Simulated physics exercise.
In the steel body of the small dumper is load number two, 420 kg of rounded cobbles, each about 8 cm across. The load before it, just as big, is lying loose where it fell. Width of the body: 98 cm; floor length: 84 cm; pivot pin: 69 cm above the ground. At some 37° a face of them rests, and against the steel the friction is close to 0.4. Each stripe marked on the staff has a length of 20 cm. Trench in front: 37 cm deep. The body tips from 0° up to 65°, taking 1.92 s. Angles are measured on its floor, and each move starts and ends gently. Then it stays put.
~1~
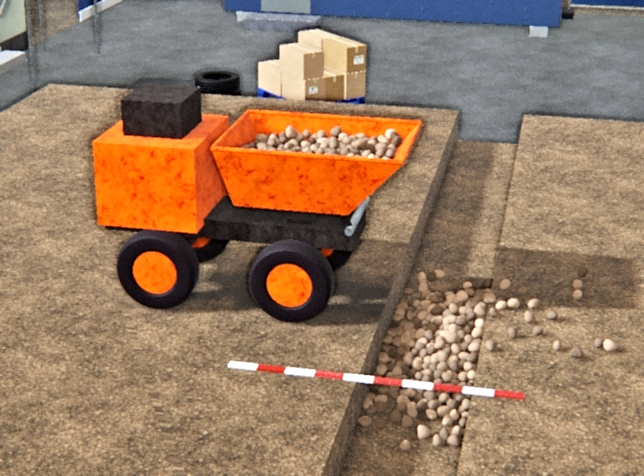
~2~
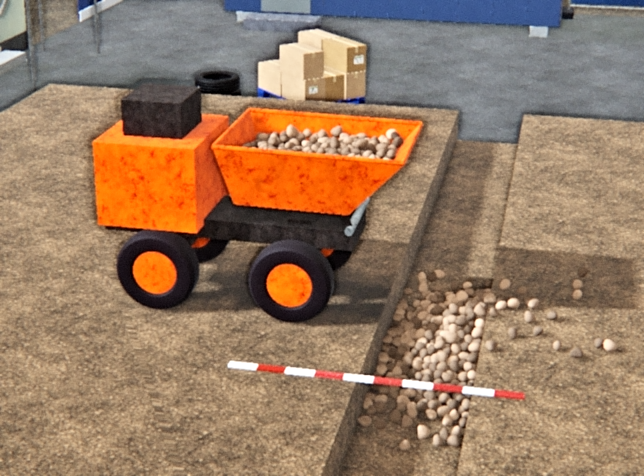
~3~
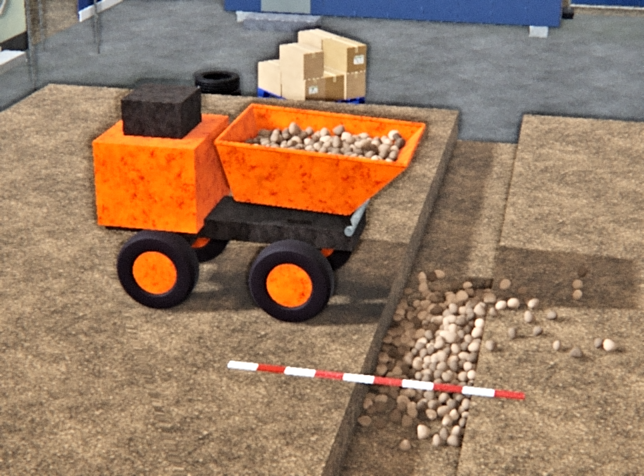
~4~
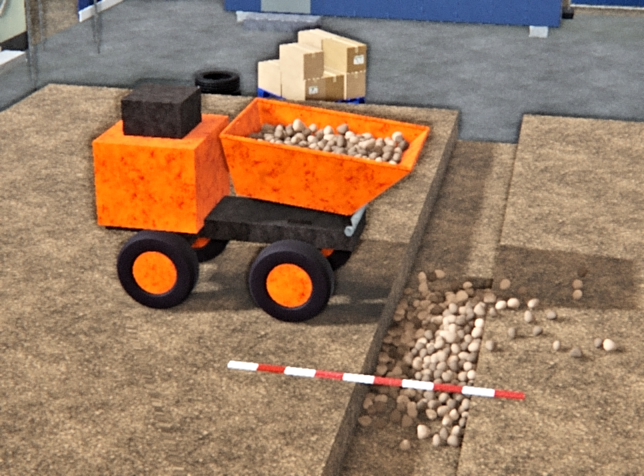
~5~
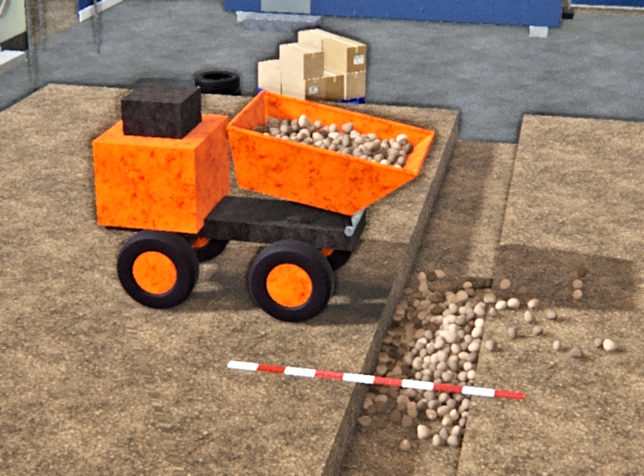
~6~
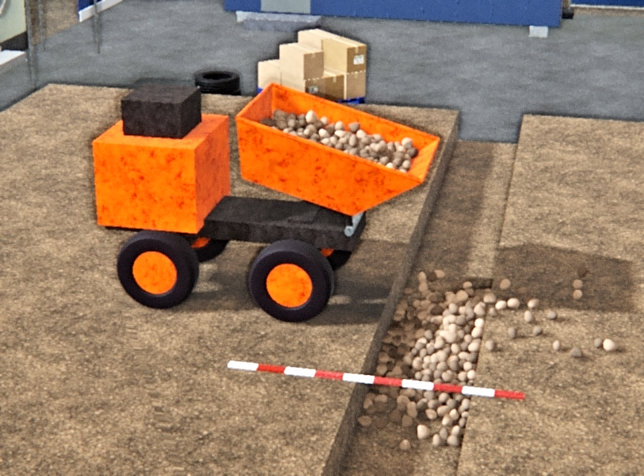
An orange dumper with a black block on top and black wheels with orange hubs stands on brown ground left of a trench, seen from above and to one side by a still camera. Pale round stones fill its body, more lie heaped in the trench beyond a red-and-white pole, and boxes stand behind. The body tilts gently, its left end rising as its right lip dips slightly.
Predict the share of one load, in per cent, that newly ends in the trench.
My estimate is 44 per cent.
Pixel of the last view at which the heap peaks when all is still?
Top pixel, roughly: (505, 290).
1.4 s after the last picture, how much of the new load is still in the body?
Some 70 %, roughly, is held.
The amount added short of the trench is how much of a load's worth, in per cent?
Close to 0 parts in a hundred of a load.
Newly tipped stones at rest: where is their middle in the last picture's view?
Around (495, 310) in the last picture.
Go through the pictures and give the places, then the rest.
In the first frame, the body is at 0°, its lip at (402, 163); the top of the load is at (362, 140). The earlier load is highest near (549, 307), 4 cm above ground level, 96 % in the trench, 4 % past the trench.
The second frame shows lip at (404, 164), floor tilted 1°, highest stones at (360, 140).
The third frame shows lip at (406, 166), floor tilted 3°, highest stones at (339, 141).
In the fourth frame, the body is at 6°, its lip at (411, 169); the top of the load is at (311, 136).
The fifth frame shows lip at (416, 175), floor tilted 10°, highest stones at (285, 128).
The sixth frame shows lip at (422, 181), floor tilted 15°, highest stones at (288, 120).
Then, 0.8 s after the last picture the floor is at 55°; in per cent of one load, 100 in the body, 96 in the trench, 4 past the trench; the foremost stones are at (594, 319).
Then, 1.4 s after the last picture the floor is at 65°; in per cent of one load, 70 in the body, 113 in the trench, 17 past the trench; the foremost stones are at (594, 319).
Then, 1.8 s after the last picture the floor is at 65°; in per cent of one load, 41 in the body, 117 in the trench, 42 past the trench; the foremost stones are at (612, 331).
Then, 4.3 s after the last picture the floor is at 65°; in per cent of one load, 0 in the body, 140 in the trench, 59 past the trench; the foremost stones are past the picture's edge. Net gain in the trench, 44.
